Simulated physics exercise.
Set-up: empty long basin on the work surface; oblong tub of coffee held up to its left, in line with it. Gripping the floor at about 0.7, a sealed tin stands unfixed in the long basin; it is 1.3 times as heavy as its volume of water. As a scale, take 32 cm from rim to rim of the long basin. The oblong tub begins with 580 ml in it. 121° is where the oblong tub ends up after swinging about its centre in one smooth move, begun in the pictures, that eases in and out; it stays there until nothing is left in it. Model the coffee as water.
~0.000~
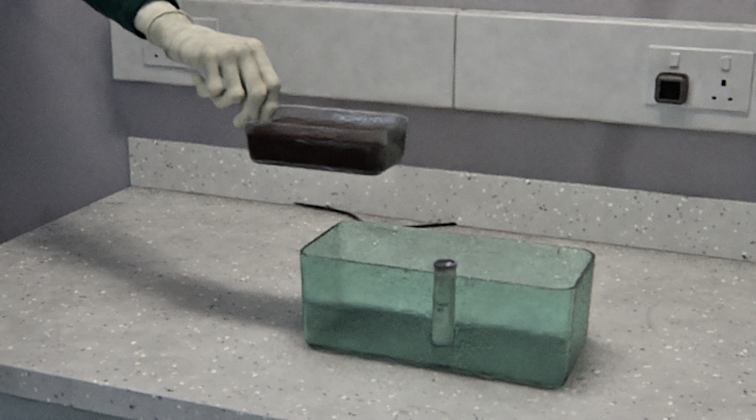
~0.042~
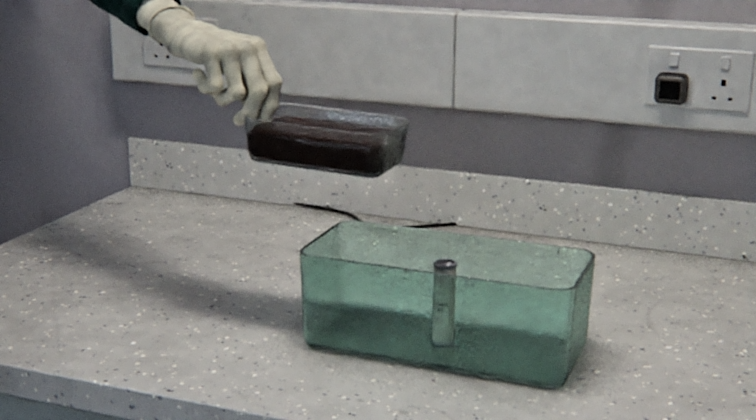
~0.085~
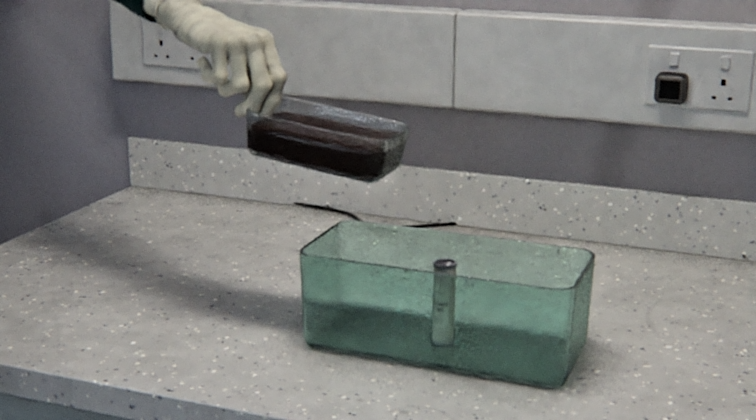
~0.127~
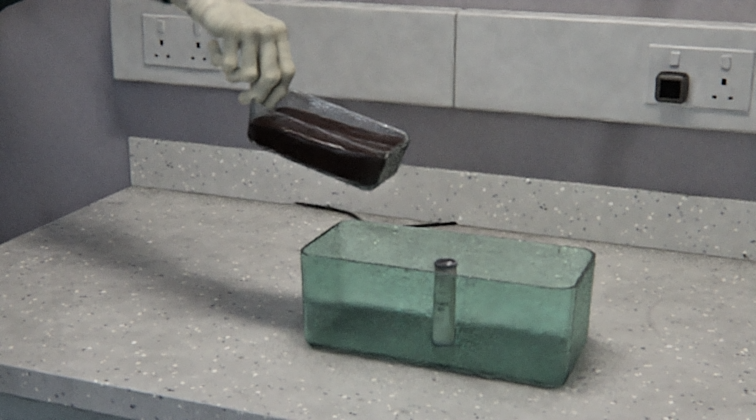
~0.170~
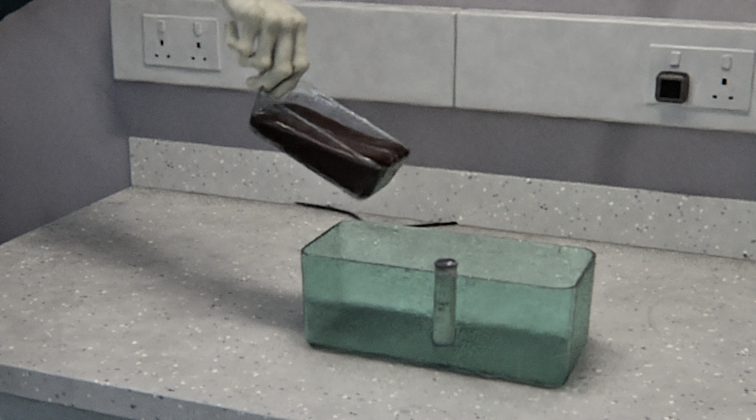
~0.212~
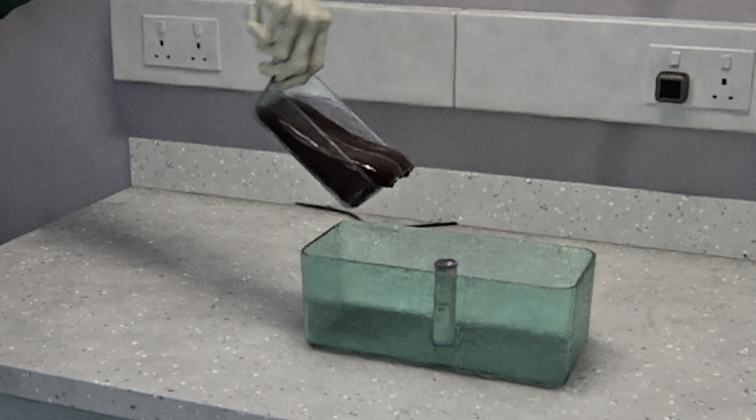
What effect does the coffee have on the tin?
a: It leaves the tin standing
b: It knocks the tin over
It knocks the tin over (b).
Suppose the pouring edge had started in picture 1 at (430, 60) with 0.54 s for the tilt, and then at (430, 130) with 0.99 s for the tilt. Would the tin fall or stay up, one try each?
The tin stays vertical the first time and stays vertical the second time.
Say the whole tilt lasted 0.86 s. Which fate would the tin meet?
Outcome - the tin remains standing.
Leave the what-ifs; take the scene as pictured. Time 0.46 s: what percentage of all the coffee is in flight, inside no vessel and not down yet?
Around 3 in a hundred.
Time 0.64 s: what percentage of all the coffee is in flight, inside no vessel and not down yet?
Airborne share: Near 9 %.
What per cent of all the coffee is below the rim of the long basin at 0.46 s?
About 90%.
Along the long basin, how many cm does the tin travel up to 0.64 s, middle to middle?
Close to 4 cm.
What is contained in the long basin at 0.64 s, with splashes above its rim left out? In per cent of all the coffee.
Close to 90 in a hundred.
After 0.46 s the tilt is 115° and 7 per cent is still to pour; the tin stands 1 cm from where it began.
After 0.64 s the tilt is 121° and 0 per cent is still to pour; the tin leans 34°.
After 0.83 s the tilt is 121° and 0 per cent is still to pour; the tin lies on its side.
After 1.04 s the tilt is 121° and 0 per cent is still to pour; the tin lies on its side.
In the end the tin lies on its side.
